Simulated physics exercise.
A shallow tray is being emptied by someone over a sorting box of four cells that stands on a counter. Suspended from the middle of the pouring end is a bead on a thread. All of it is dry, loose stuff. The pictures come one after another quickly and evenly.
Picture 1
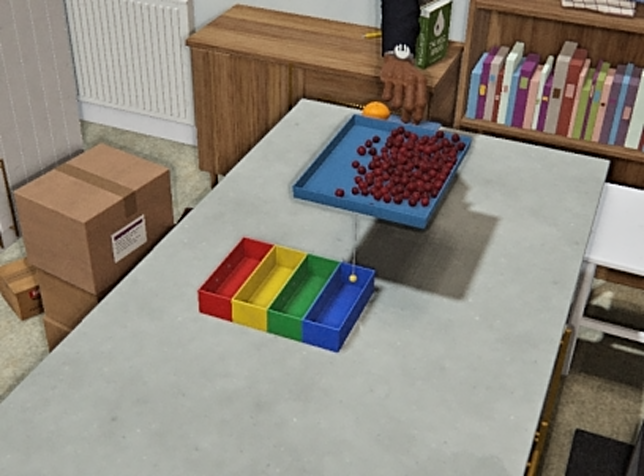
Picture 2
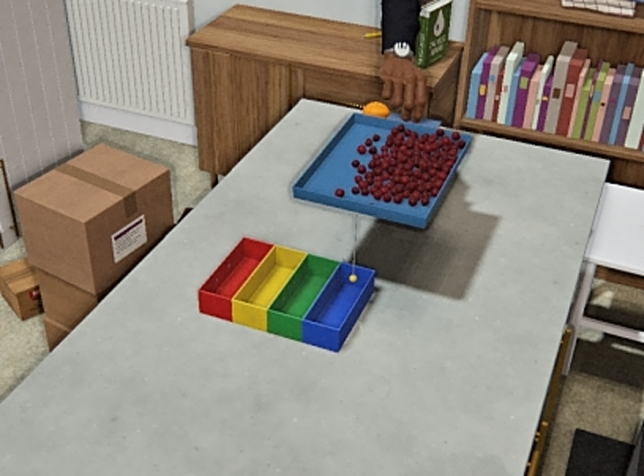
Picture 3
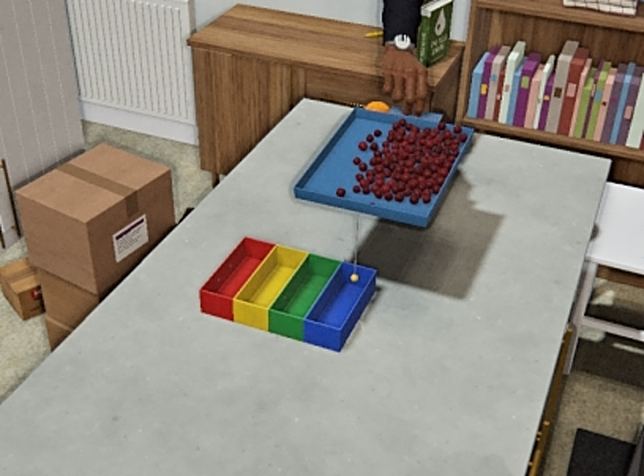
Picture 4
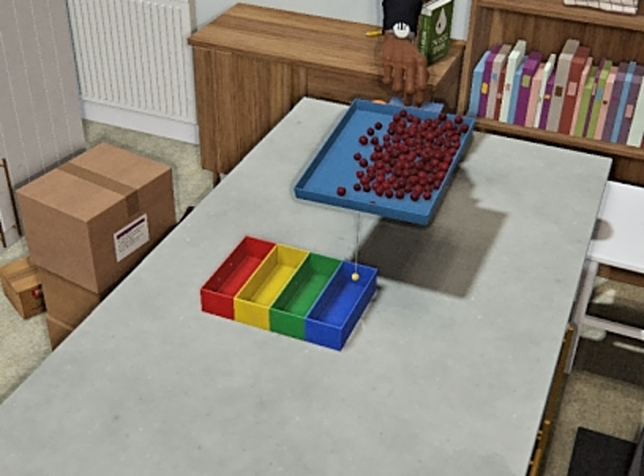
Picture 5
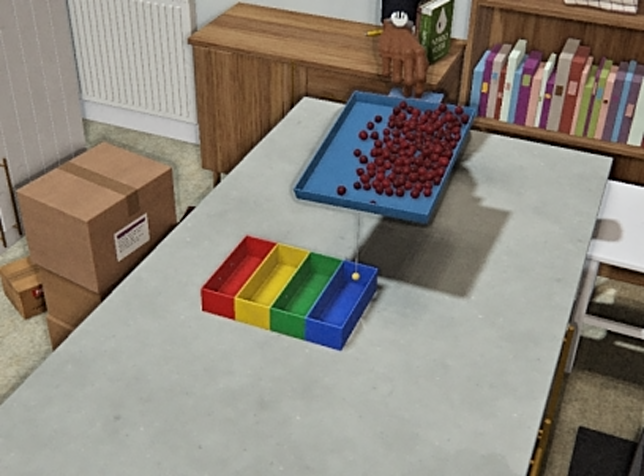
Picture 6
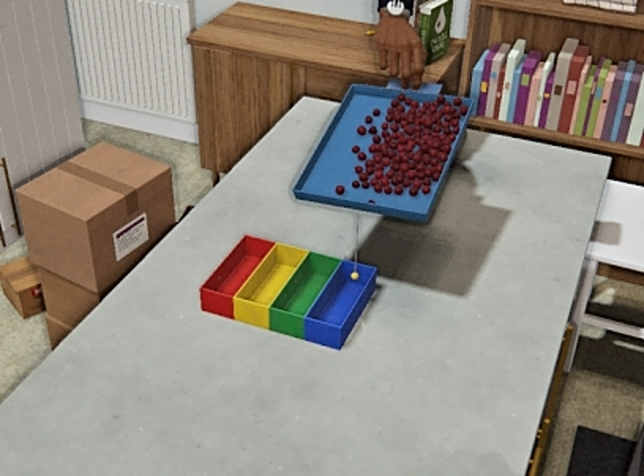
Over a sorting box on a counter, a hand slowly tilts a blue tray of dark red cherries.
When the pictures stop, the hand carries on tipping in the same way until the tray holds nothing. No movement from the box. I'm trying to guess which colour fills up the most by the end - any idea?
Go with green; that cell ends fullest.
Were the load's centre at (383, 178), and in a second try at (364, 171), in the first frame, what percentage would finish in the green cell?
You'd see roughly 30 per cent first and roughly 30 per cent second.
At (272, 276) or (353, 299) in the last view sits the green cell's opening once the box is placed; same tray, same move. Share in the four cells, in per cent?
In order: 60 percent, then 90 percent.
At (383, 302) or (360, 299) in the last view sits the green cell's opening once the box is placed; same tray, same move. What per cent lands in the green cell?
It works out to 10 percent and then 20 percent.
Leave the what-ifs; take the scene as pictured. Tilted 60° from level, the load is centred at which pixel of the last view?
At about (358, 167).
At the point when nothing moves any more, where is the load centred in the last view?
Close to (303, 315) in the last view.
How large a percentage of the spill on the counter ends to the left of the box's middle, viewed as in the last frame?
Close to 40 %.
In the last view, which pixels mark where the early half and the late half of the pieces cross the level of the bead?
Around (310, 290) and then (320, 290).
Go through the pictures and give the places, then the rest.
Corners of the pouring end near (294, 186) and (425, 217), level; middle of the load near (410, 167), dried cherries; bead on its thread near (353, 278); red cell near (215, 304); yellow cell near (250, 314); green cell near (285, 324); blue cell near (321, 334), in the first frame.
Corners of the pouring end near (294, 187) and (425, 217), level; middle of the load near (410, 166), in the second frame.
Corners of the pouring end near (295, 187) and (426, 216), tipped barely, lowest at the left corner; middle of the load near (411, 162), in the third frame.
Corners of the pouring end near (295, 187) and (426, 214), tipped a little, lowest at the left corner; middle of the load near (412, 156), in the fourth frame.
Corners of the pouring end near (295, 188) and (426, 213), tipped a little, lowest at the left corner; middle of the load near (412, 150), in the fifth frame.
Corners of the pouring end near (294, 189) and (425, 212), tipped clearly, lowest at the left corner; middle of the load near (411, 145); red cell near (217, 302); yellow cell near (251, 311); green cell near (287, 321); blue cell near (323, 332), in the sixth frame.
Shortly afterwards, tray tipped steeply; all but a few on the tray; only a few in the blue cell; a little falling or outside the box.
Next, tray tipped past a quarter turn; the bulk on the tray; only a few in the green cell; only a few in the blue cell; only a few in the yellow cell; a little falling or outside the box.
Some moments later, tray tipped past a quarter turn; near a third in the green cell; near a quarter in the blue cell; near a quarter in the yellow cell; only a few in the red cell; near a quarter falling or outside the box.
In the end, tray tipped past a quarter turn; near a third in the green cell; near a quarter in the blue cell; near a quarter in the yellow cell; only a few in the red cell; near a quarter outside the box.
